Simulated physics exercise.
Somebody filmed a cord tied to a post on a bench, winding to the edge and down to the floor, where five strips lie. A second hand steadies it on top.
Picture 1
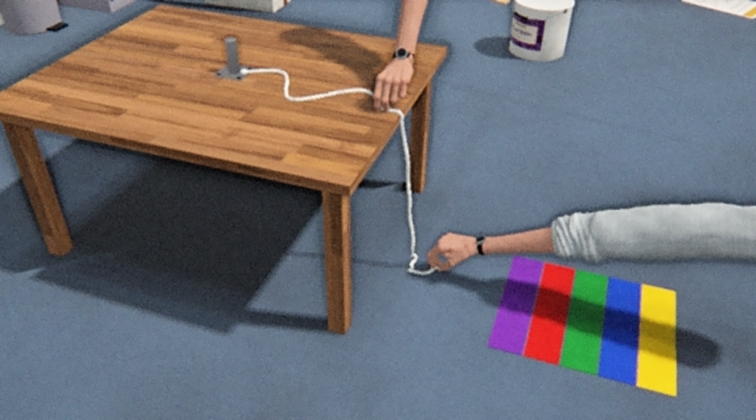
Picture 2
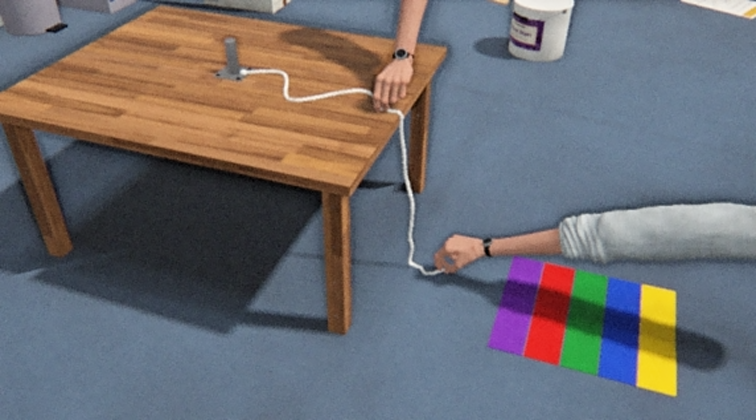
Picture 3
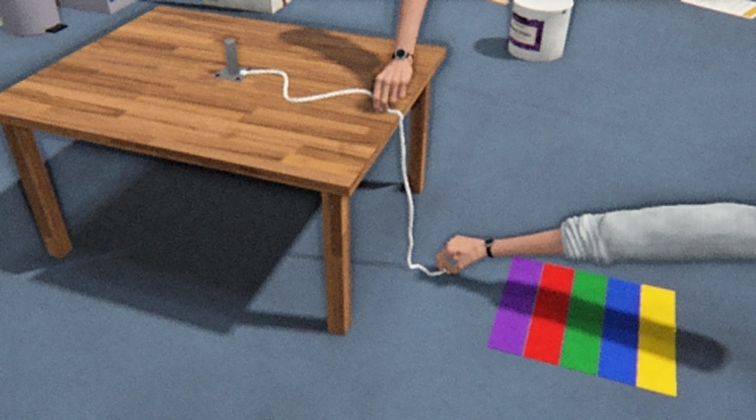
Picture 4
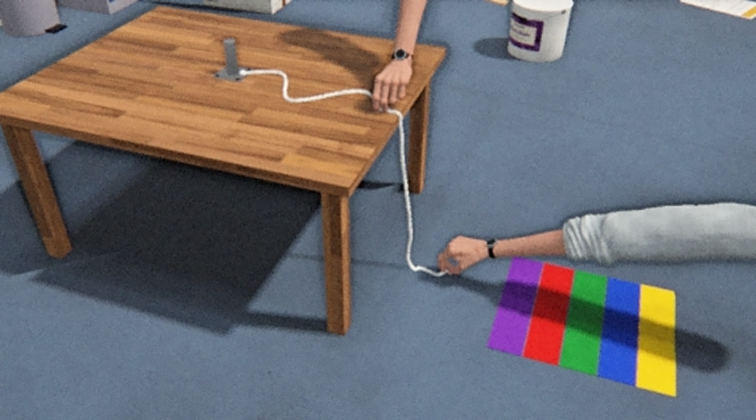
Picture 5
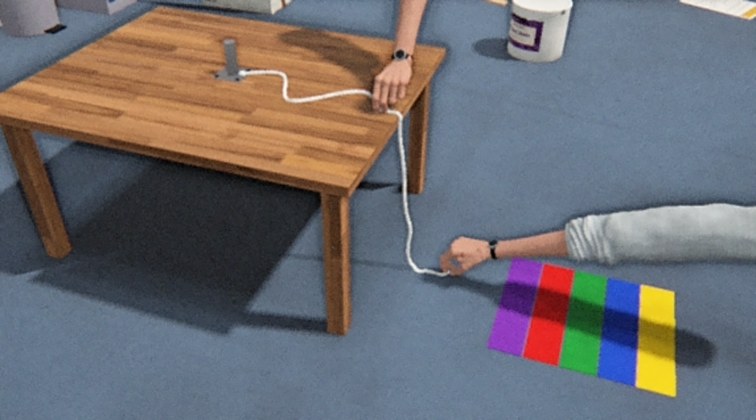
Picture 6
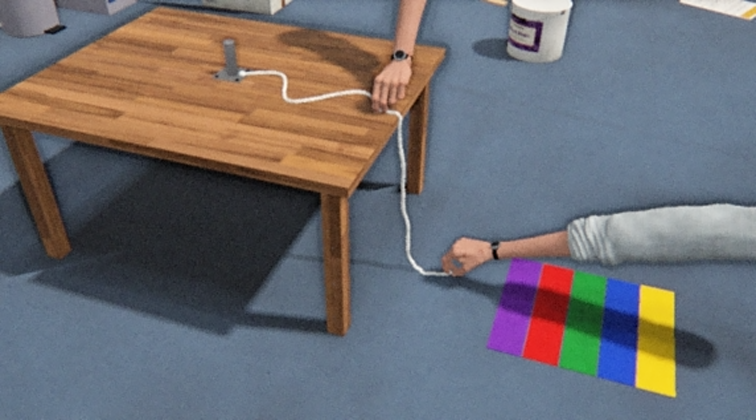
At the start, a white cord runs from a small post on a wooden table, under one hand at the edge, and down to another hand near the floor beside five coloured strips. The lower hand shifts the cord's end slightly right, toward the purple strip, then stays almost still while the upper hand keeps its place.
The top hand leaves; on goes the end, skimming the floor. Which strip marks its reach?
It halts on the blue strip.
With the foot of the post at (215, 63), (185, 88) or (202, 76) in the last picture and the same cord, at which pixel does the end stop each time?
Near (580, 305), (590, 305) and (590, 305).
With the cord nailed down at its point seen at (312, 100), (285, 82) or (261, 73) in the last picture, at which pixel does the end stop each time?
Near (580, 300), (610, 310) and (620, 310).
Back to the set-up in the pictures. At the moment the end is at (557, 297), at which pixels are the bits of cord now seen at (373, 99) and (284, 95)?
Near (402, 133) and (318, 93).
A little later, end near (557, 297); over red.
Next, end near (600, 307); over green.
When it is tight, end near (626, 313); over blue. Over blue.
